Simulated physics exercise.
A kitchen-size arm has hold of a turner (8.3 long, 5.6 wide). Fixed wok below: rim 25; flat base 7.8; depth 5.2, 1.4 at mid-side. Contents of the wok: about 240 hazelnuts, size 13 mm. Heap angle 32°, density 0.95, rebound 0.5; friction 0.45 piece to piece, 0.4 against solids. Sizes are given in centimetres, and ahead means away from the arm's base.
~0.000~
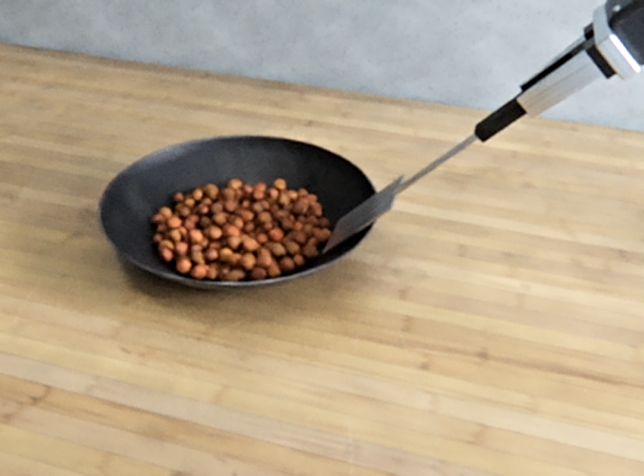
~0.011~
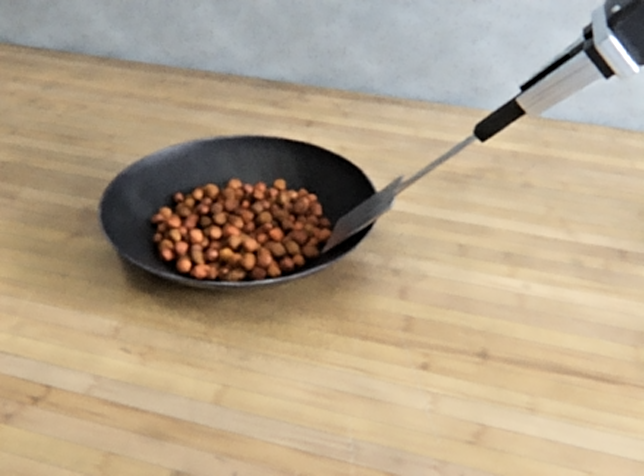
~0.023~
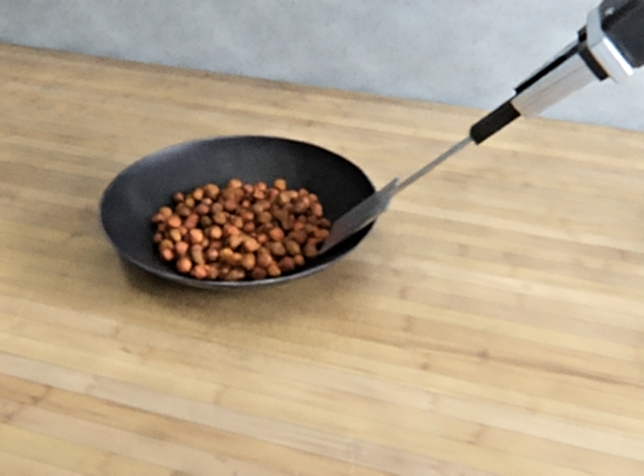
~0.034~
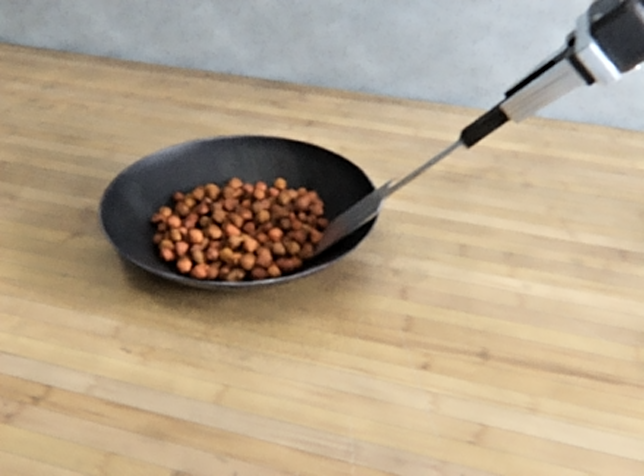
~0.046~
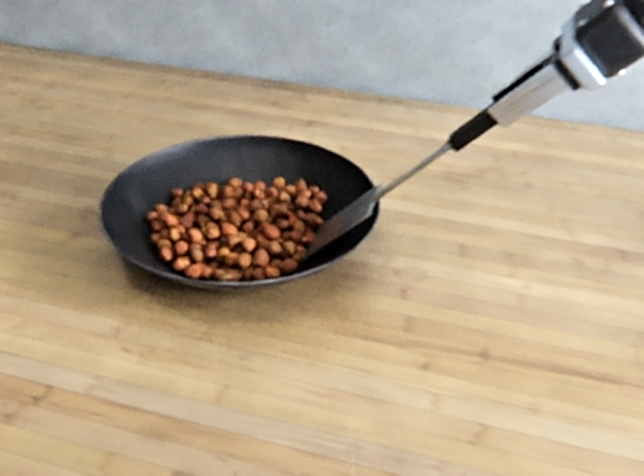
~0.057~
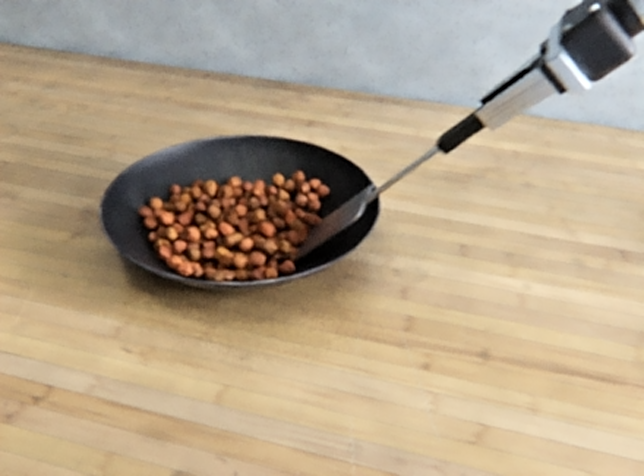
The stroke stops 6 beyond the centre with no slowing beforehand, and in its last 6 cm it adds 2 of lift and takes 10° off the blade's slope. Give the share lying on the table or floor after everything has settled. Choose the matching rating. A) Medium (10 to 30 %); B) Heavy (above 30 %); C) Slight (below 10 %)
C, slight (below 10 %).
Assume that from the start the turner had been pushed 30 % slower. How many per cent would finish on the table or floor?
Near 0 %.
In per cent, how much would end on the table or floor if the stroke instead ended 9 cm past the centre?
Result: Approx. 20 %.
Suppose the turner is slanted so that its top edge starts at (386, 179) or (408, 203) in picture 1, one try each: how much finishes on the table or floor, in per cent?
First try around 10 percent, second around 5 percent.
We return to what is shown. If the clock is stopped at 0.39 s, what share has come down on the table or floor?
Share at that moment: About 5 %.
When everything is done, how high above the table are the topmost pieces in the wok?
Top of the heap: Roughly 6.0 cm above the table top.
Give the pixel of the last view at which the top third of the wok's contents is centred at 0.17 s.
Centre: Roughly (180, 194) in the last picture.
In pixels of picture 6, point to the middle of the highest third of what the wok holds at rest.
Roughly at (168, 195).
By 0.11 s, sloping 47°, highest piece 5 above the table; 236 in the wok.
By 0.17 s, sloping 43°, highest piece 6 above the table; 236 in the wok.
By 0.39 s, sloping 37°, highest piece 6 above the table; 221 in the wok, 12 on the table or floor, 3 on the blade or in flight.
By 1.44 s, sloping 37°, highest piece 6 above the table; 221 in the wok, 15 on the table or floor.
Final count, 221 in the wok, 15 on the table or floor. That is 6 % on the table or floor.
